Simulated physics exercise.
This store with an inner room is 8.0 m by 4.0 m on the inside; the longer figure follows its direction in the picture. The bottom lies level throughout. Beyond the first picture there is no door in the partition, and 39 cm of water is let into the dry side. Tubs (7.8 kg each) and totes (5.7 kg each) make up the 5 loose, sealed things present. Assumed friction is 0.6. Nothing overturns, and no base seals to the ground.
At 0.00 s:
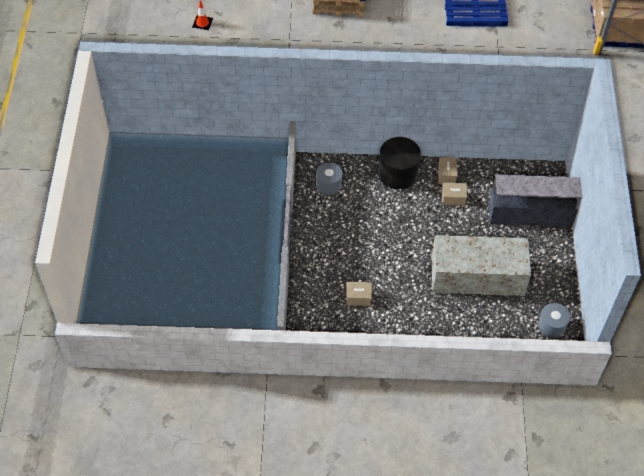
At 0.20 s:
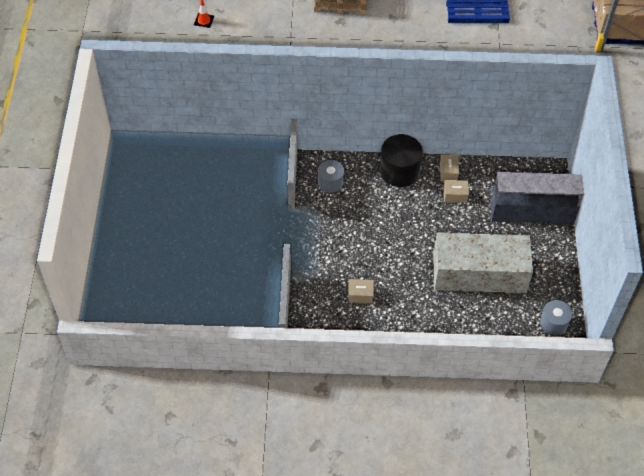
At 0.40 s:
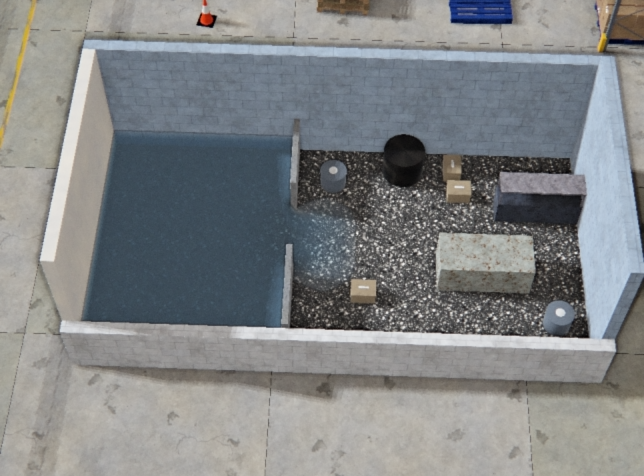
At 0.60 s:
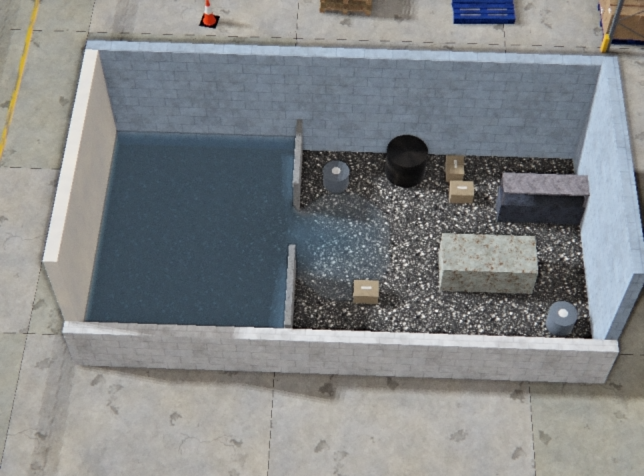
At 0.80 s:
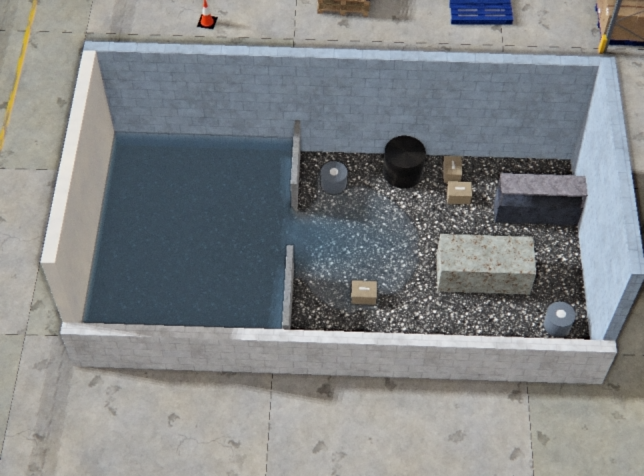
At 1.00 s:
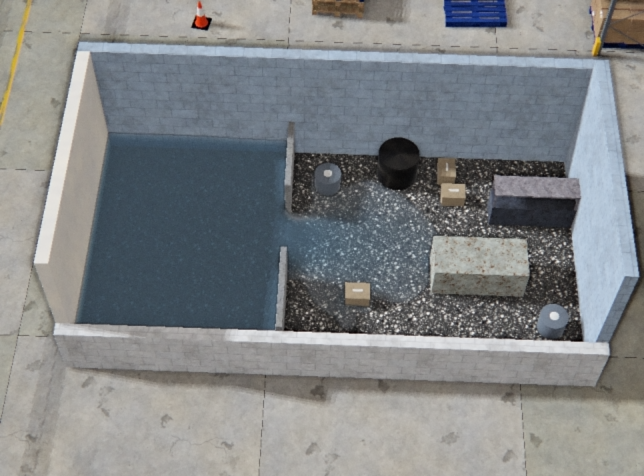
The footage shows a walled enclosure with water on the left and dark gravel on the right; a gap appears in the partition, and shallow water spreads rightward across the gravel while the boxes, tubs and blocks stay put.
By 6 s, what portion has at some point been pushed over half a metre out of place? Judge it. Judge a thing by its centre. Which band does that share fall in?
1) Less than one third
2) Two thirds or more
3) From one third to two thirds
Option 3: From one third to two thirds.
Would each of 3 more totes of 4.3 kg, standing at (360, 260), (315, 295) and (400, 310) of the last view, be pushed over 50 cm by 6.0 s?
Order as asked - goes beyond, stays inside, goes beyond.
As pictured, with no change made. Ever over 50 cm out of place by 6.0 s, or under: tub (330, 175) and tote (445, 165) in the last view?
First below it, second below it.
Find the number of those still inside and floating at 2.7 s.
The count is 0.
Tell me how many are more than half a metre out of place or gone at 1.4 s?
The answer is 0.
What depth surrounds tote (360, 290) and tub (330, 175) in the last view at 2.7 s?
I'd estimate 4 cm for the first and 2 cm for the second.
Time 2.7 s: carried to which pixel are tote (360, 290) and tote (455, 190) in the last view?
Estimated pixels: (391, 337) and (523, 171).
After 1.4 s 0 of 5 are over 50 cm from their spots; 0 afloat.
After 2.7 s 2 of 5 are over 50 cm from their spots; 0 afloat.
After 4.2 s 2 of 5 are over 50 cm from their spots; 4 afloat.
After 6.0 s 2 of 5 are over 50 cm from their spots, and 2 have been at some point; 4 afloat.
